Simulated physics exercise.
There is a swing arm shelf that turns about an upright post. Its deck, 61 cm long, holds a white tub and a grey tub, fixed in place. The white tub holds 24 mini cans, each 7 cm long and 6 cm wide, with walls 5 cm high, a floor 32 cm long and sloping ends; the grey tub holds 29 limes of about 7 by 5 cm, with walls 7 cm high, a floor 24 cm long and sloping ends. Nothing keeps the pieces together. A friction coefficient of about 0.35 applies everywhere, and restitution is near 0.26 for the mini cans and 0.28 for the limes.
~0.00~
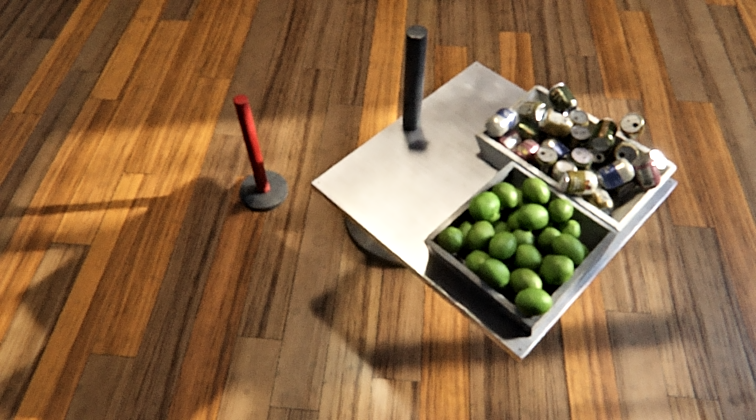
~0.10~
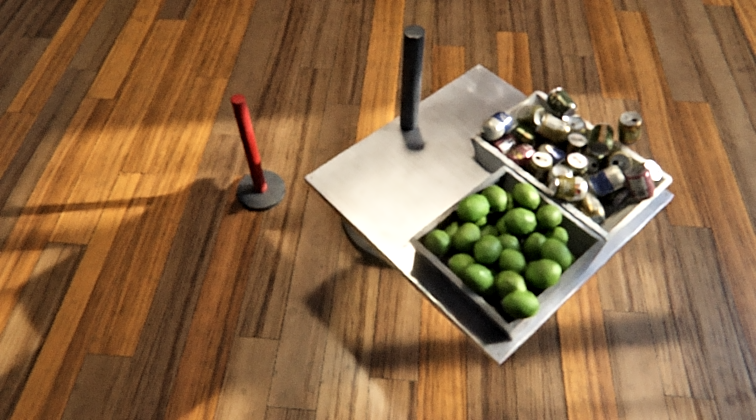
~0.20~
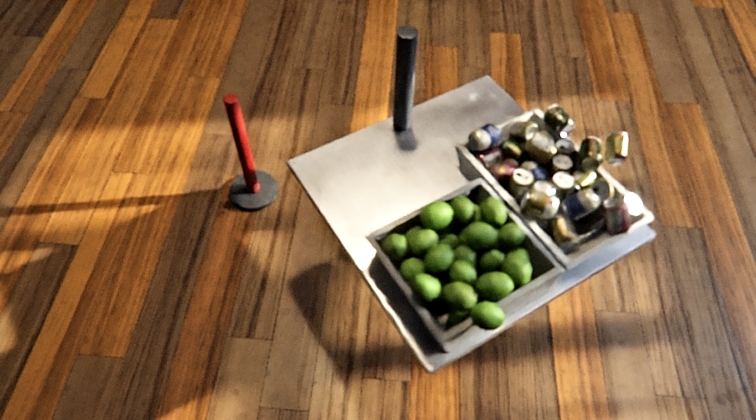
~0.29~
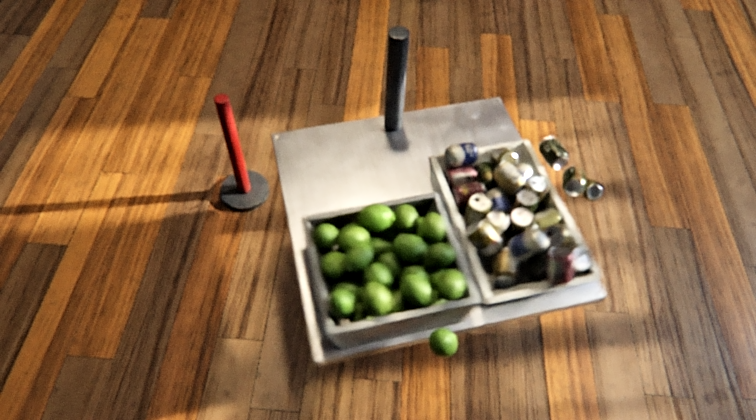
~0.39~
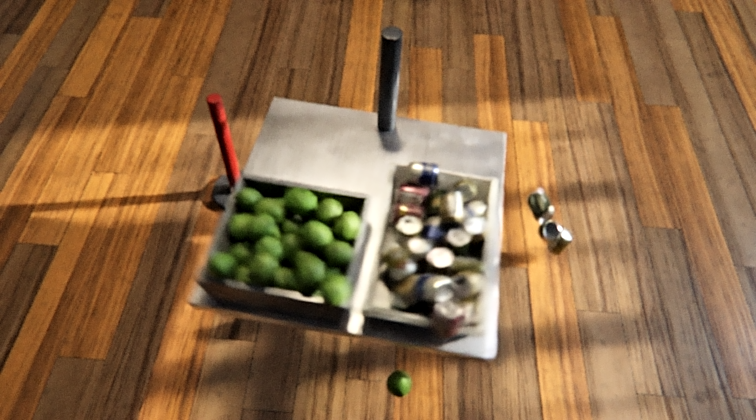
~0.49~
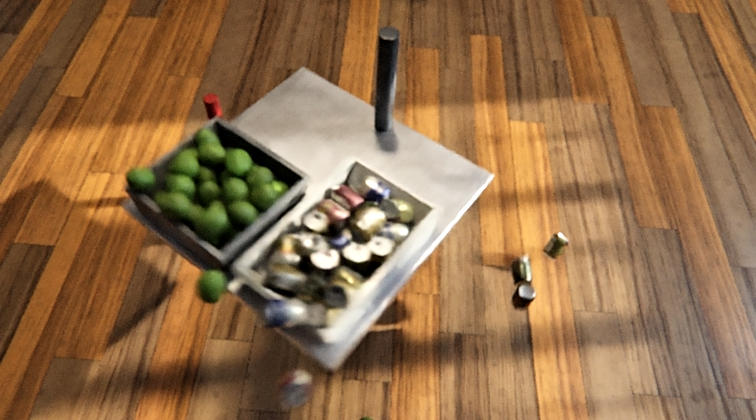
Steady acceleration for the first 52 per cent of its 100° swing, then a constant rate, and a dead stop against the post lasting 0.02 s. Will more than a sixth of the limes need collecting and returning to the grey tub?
Yes.
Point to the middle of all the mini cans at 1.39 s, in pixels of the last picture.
I'd say near (267, 235).
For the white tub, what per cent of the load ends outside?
The white tub loses 40 percent of its load.
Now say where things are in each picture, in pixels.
In the first picture (places track the rim corner closest to us here, unless another is named; the camera pans a little), grey tub (534, 321); white tub (by its farthest rim corner) (538, 87); 0° round; all still inside.
Grey tub (512, 326); white tub (538, 92); 4° round; 1 out, the lowest can at (629, 129), in the second picture.
Grey tub (444, 337); white tub (536, 110); 14° round; 2 out, the lowest can at (617, 149), in the third picture.
Grey tub (331, 331); white tub (526, 141); 32° round; 4 out, the lowest can at (591, 190), in the fourth picture.
Grey tub (201, 278); white tub (495, 180); 57° round; 4 out, the lowest can at (560, 242), in the fifth picture.
Grey tub (128, 186); white tub (437, 210); 84° round; 7 out, in the sixth picture.
After 0.54 s, end of the swing.
After 0.62 s, the white tub is down by 7 of 24 and the grey tub is down by 4 of 29.
After 0.74 s, the white tub is down by 10 of 24 and the grey tub is down by 8 of 29.
After 0.96 s, the white tub is down by 10 of 24 and the grey tub is down by 12 of 29.
Outcome (at 1.39 s), the white tub is down by 10 of 24 and the grey tub is down by 12 of 29. Asked share, 12 of 29, 41 per cent.
